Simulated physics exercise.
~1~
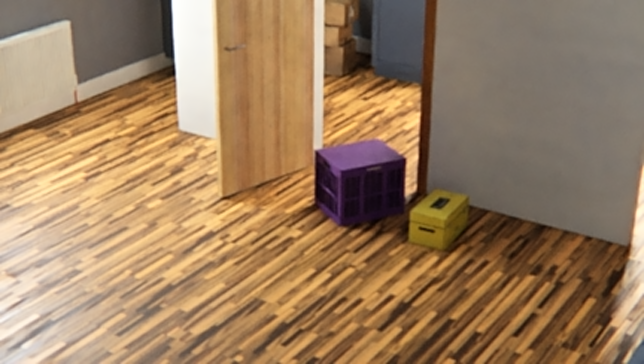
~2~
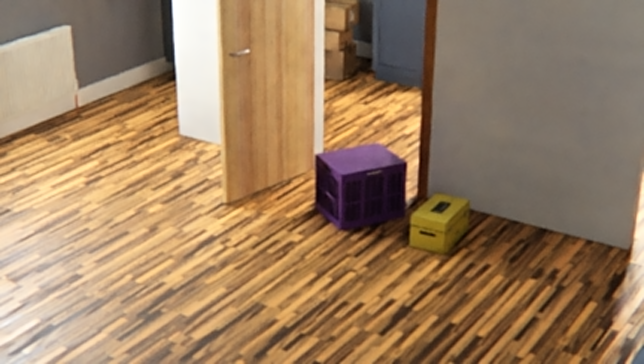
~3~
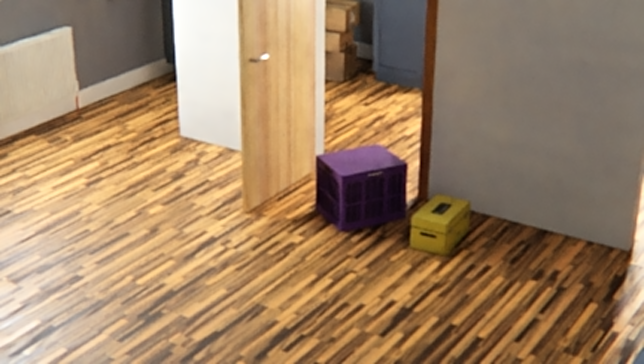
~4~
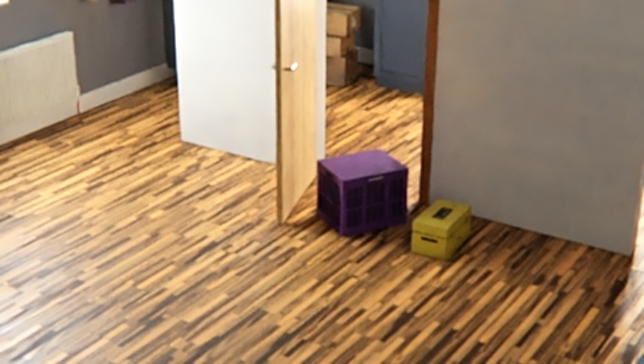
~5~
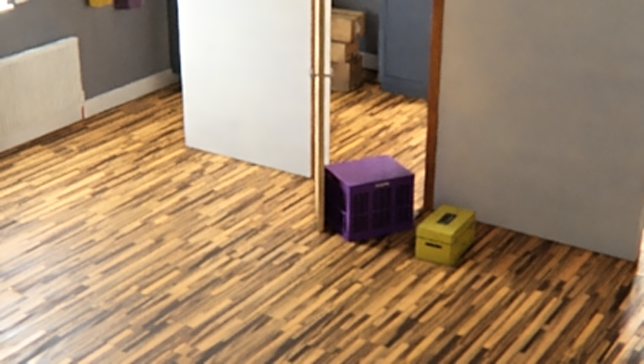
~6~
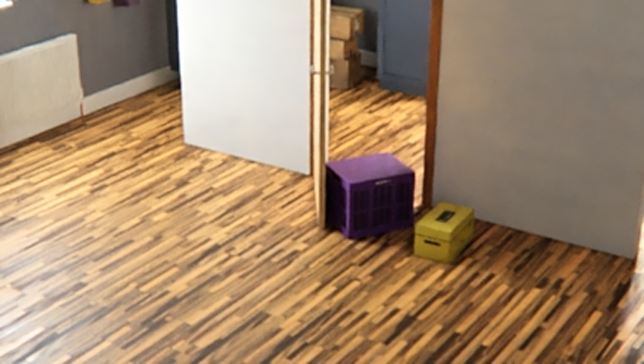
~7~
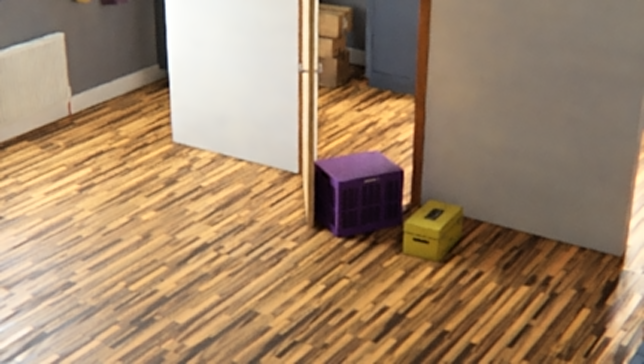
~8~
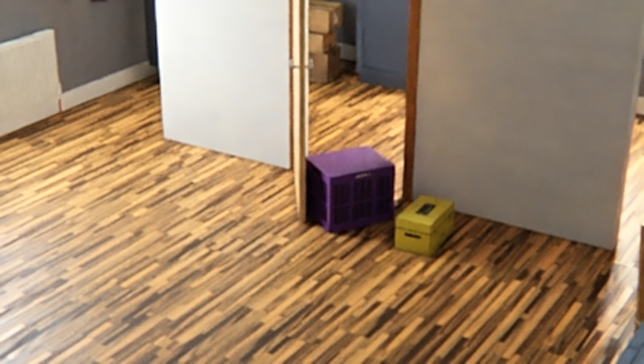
A light wooden door with a metal handle stands wide open in a room with a striped wood floor, seen from above by a slightly swaying camera. A purple crate sits in the doorway beside it, with a yellow toolbox just to the right before a grey wall, and cardboard boxes are stacked beyond. The door swings to the right, its broad face narrowing until it is nearly edge-on. It meets the purple crate and stops. At the end it remains jammed partly open, with the crate and toolbox unmoved.
